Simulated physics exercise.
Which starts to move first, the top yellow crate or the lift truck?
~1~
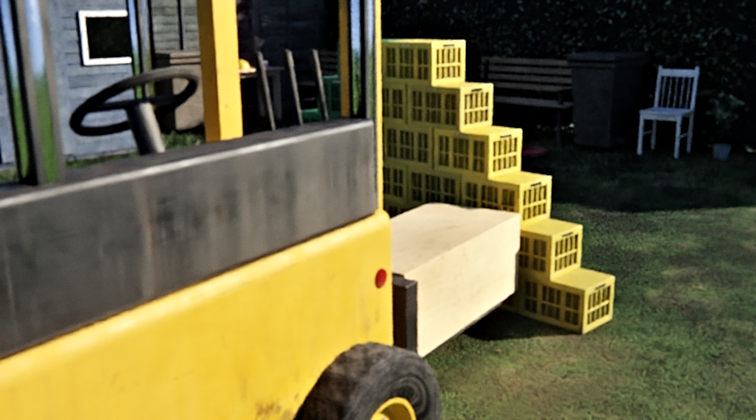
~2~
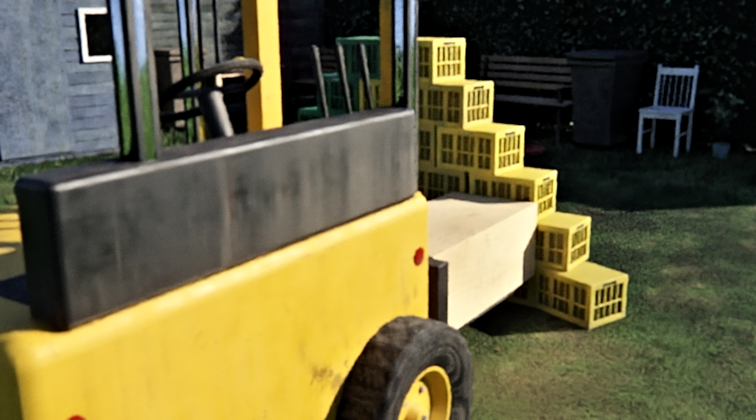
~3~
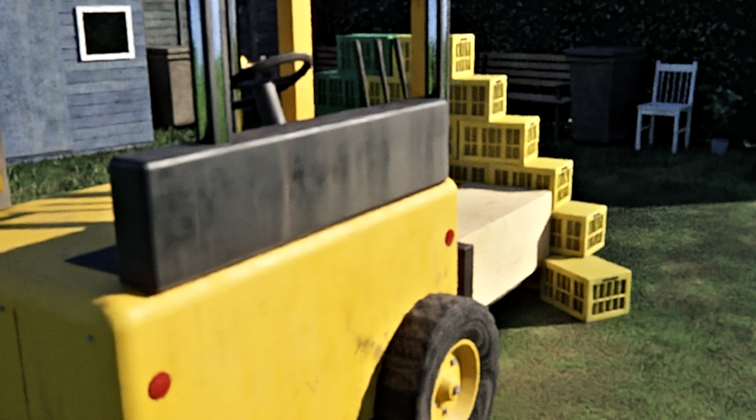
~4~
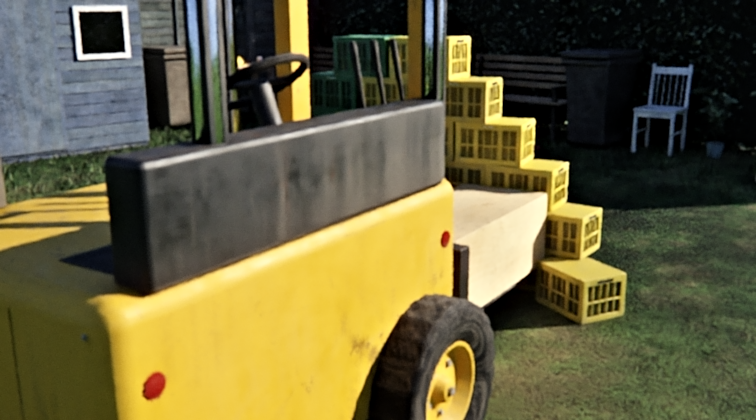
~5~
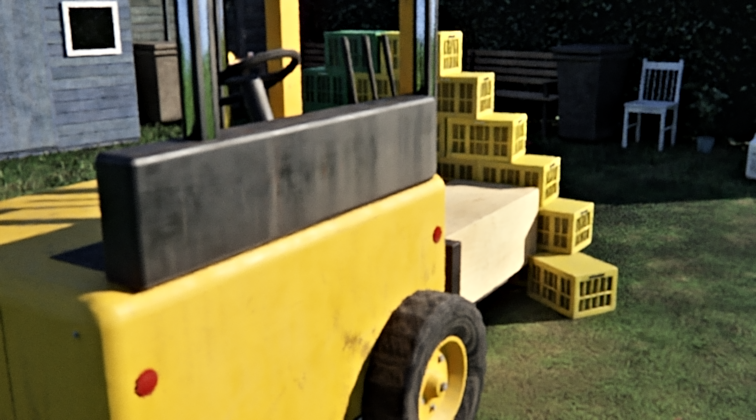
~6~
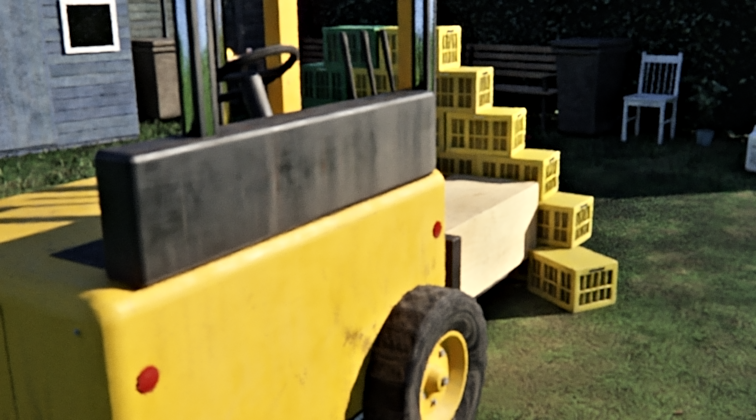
The lift truck starts to move first, and the top yellow crate shifts only after that.
At the start, a yellow lift truck holds a pale, box-shaped load close to a stepped wall of yellow and green crates in a back yard. The truck drives forward, away from the viewer and a little to the right, and its load presses into the wall. Crates on the yellow side shift slightly to the right, with the top yellow one moving a little as well. The truck then halts with the load still against the stack. The view sways gently, but nothing more shifts, and the wall ends up still standing with no crate fallen.
